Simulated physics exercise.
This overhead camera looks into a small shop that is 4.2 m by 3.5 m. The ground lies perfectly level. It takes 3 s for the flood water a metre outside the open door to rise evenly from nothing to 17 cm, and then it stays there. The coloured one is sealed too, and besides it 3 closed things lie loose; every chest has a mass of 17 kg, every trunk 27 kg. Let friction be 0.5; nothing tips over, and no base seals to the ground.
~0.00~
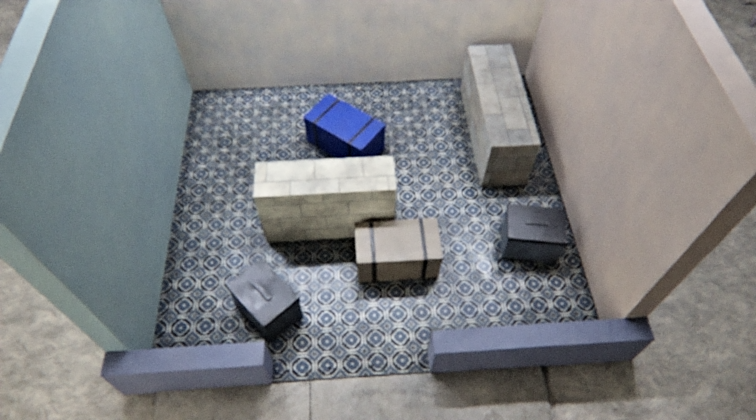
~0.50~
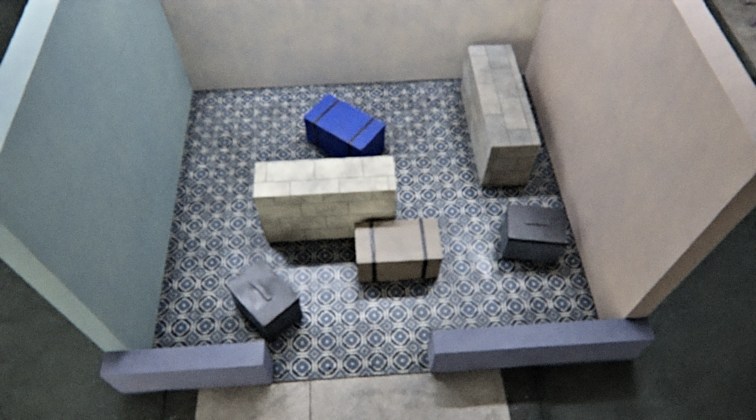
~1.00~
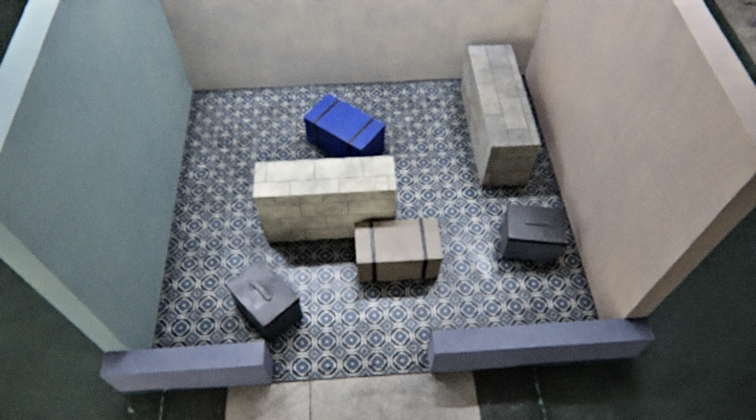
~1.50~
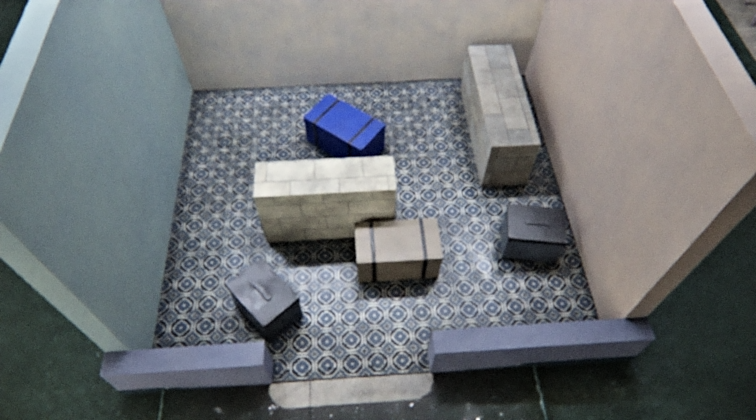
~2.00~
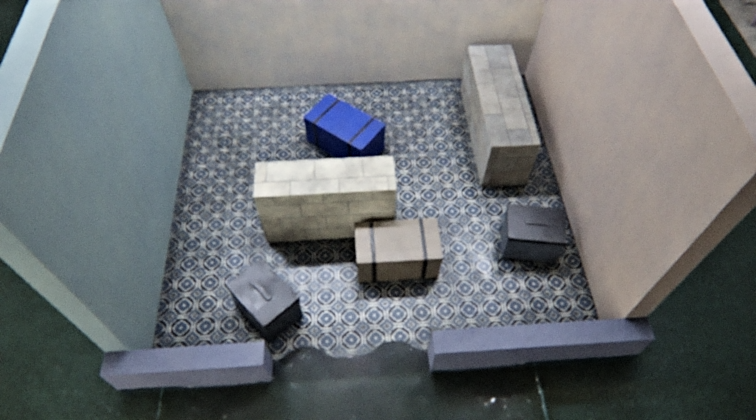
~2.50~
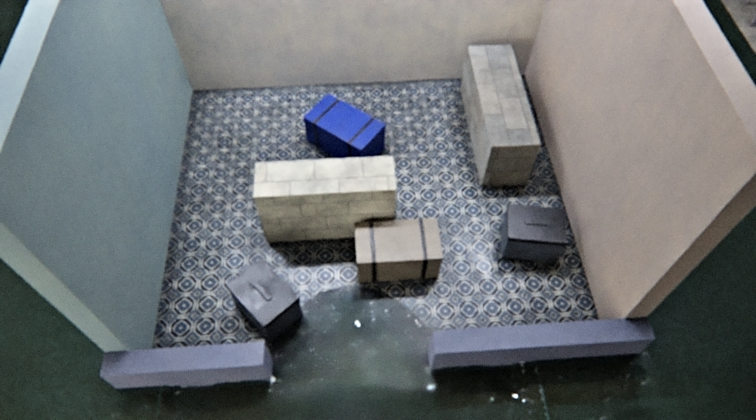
Dark water spreads around the small shop, then enters through the front gap.
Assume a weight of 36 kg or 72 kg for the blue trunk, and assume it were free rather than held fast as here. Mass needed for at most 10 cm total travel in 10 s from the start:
My guess is the lighter amount suffices.
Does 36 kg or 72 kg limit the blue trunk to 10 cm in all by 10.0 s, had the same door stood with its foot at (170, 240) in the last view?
That way, the small mass suffices.
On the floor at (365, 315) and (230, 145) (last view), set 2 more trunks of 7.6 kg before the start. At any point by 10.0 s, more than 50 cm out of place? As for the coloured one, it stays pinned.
Respectively, exceeded and exceeded.
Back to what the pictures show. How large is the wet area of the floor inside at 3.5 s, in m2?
At that time the wet patch spans about 2.0 m2.
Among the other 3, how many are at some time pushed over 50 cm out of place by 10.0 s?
2.
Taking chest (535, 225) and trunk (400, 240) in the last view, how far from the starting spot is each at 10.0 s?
They've ended up 5 cm and 100 cm away, in that order.
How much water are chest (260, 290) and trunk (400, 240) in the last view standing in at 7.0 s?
First roughly 8 cm, second roughly 6 cm.
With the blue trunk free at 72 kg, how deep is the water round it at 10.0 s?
Around 6 cm.
After 3.5 s the blue trunk would be 0 cm from its start with 36 kg and 0 cm from its start with 72 kg; 0 cm of water round it then.
After 4.5 s the blue trunk would be 0 cm from its start with 36 kg and 0 cm from its start with 72 kg; 0 cm of water round it then.
After 7.0 s the blue trunk would be 0 cm from its start with 36 kg and 0 cm from its start with 72 kg; 0 cm of water round it then.
After 10.0 s the blue trunk would be 0 cm from its start with 36 kg and 0 cm from its start with 72 kg; 6 cm of water round it then.
